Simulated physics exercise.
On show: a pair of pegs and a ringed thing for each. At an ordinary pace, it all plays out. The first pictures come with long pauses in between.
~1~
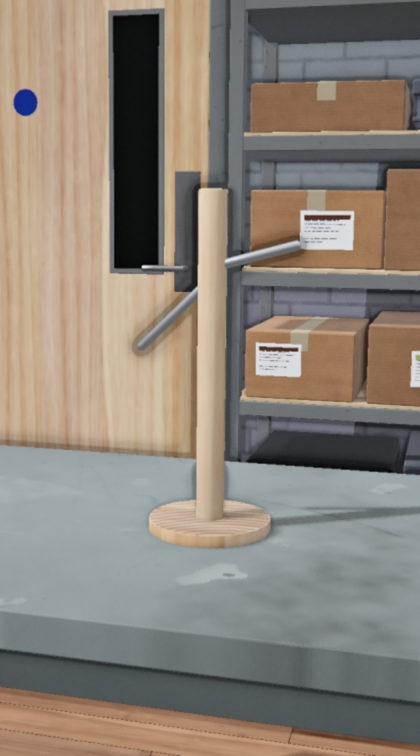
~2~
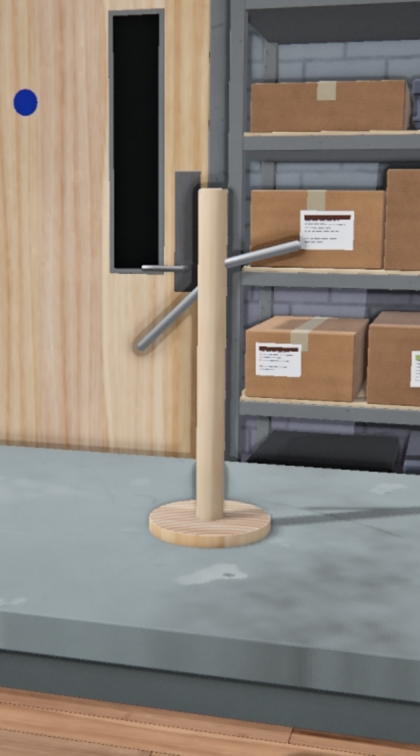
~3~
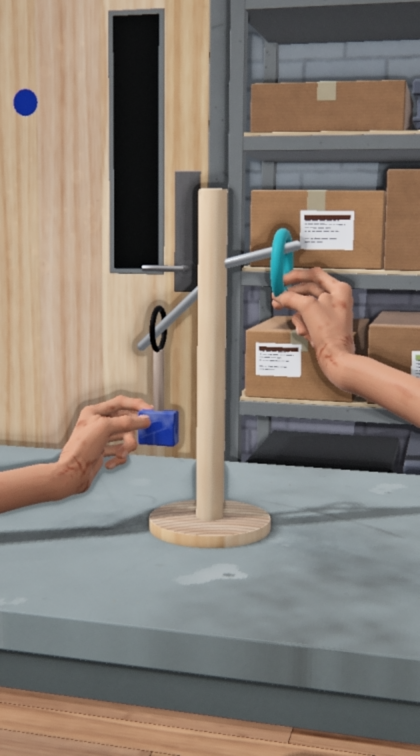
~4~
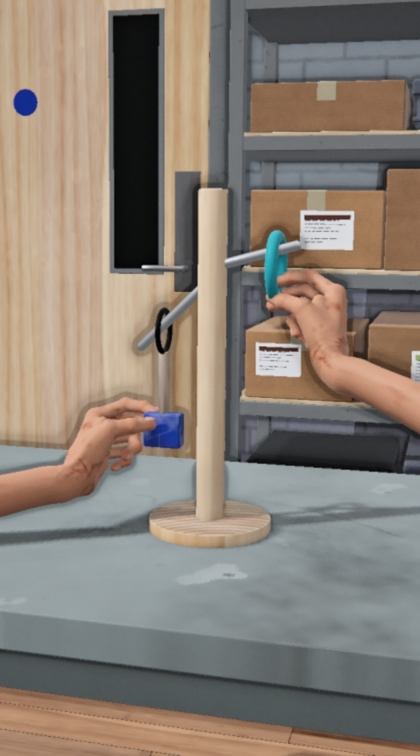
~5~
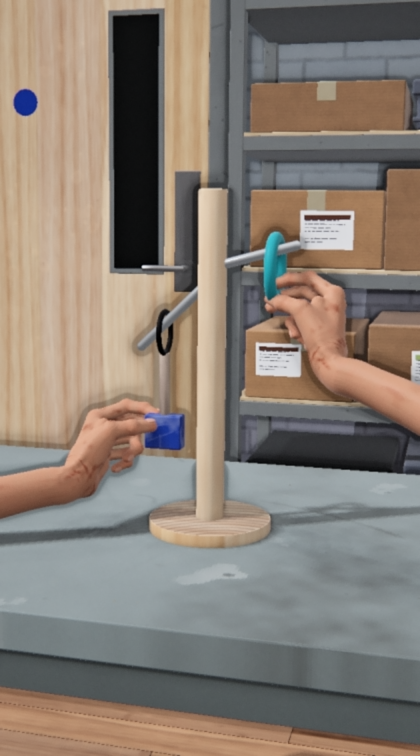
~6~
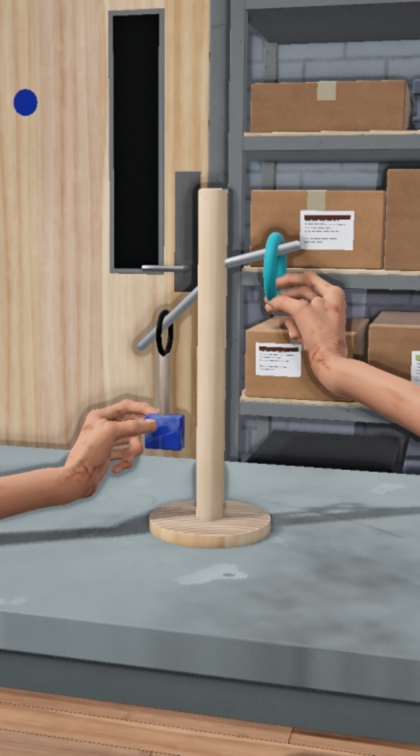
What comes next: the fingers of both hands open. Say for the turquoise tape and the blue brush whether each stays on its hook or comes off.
Outcome: The turquoise tape is going to hold on, the blue brush is going to go down.
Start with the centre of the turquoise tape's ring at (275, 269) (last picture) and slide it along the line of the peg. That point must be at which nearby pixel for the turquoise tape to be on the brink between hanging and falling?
Roughly (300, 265).
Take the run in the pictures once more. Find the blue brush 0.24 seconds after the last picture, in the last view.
Somewhere near (121, 446) in the last view.
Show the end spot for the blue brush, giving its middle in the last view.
You'll find it close to (81, 504).
Then, 0.24 s on from there, turquoise tape turned 5° from its first pose near (277, 270); blue brush on its way down near (121, 446).
In the end, the turquoise tape stays on its peg, near (276, 270); the blue brush falls off, near (81, 505).
